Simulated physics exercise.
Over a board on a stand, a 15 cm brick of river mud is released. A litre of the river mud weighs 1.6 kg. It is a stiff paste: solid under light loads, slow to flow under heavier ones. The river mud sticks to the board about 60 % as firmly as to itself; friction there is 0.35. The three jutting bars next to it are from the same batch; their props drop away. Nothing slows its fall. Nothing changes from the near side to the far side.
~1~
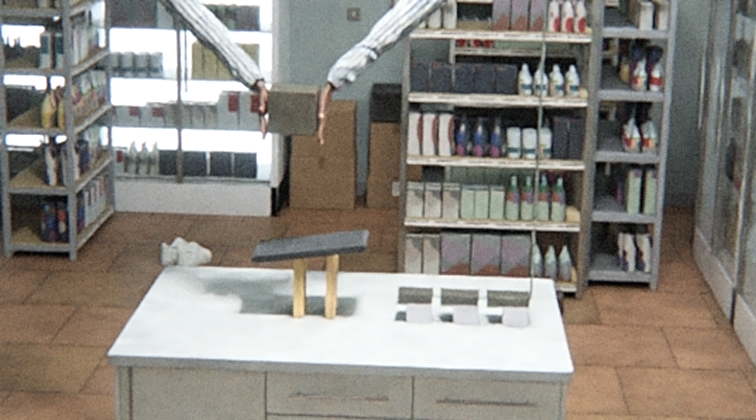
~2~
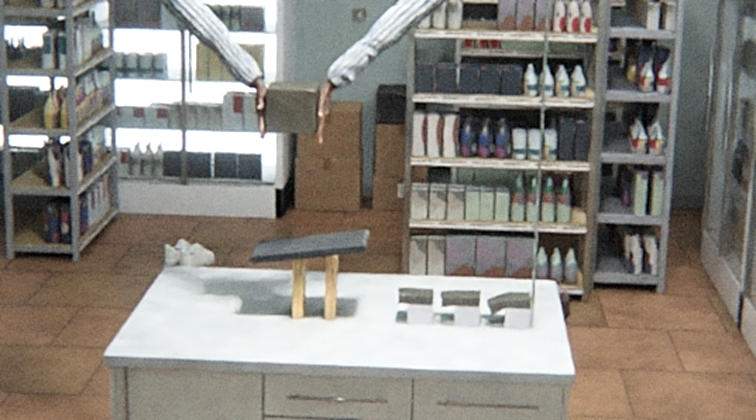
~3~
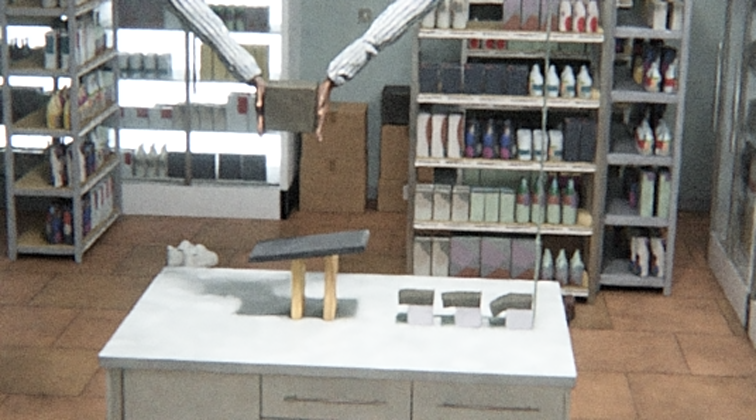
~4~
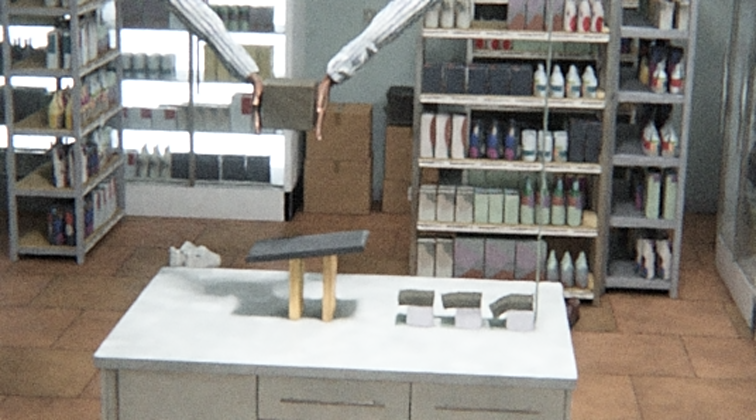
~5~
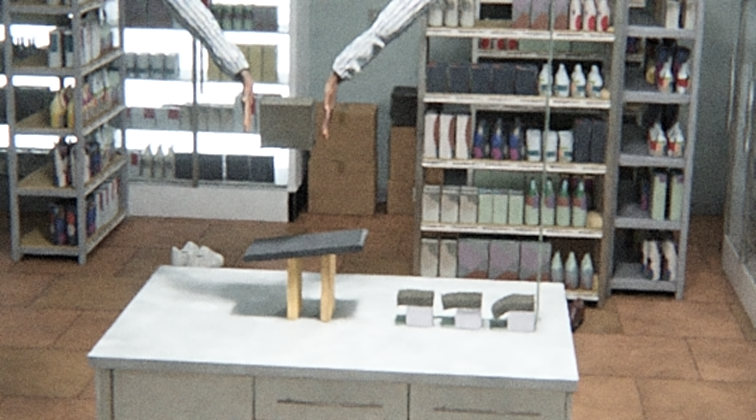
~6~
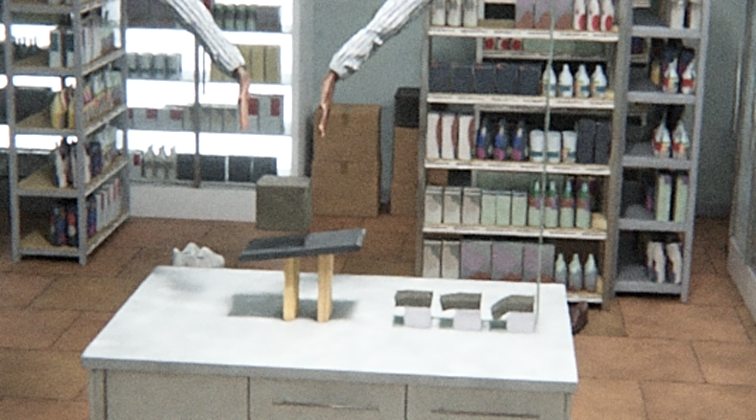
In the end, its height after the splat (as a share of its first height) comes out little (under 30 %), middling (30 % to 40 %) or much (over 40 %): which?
It comes out much: Over 40 %.
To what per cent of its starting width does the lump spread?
About 190 %.
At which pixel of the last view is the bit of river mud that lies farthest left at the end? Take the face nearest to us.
Around (239, 250).
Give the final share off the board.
About 25 % off the board.
Then, 0.12 s after the last picture, it stands 45 % of its first height and none has gone off the board.
Then, 0.25 s after the last picture, it stands 45 % of its first height and 1 % has gone off the board.
Then, 0.38 s after the last picture, it stands 45 % of its first height and 27 % has gone off the board.
Then, 0.52 s after the last picture, it stands 45 % of its first height and 27 % has gone off the board.
Then, 0.62 s after the last picture, at the end, it stands 45 % of its first height and 27 % has gone off the board.
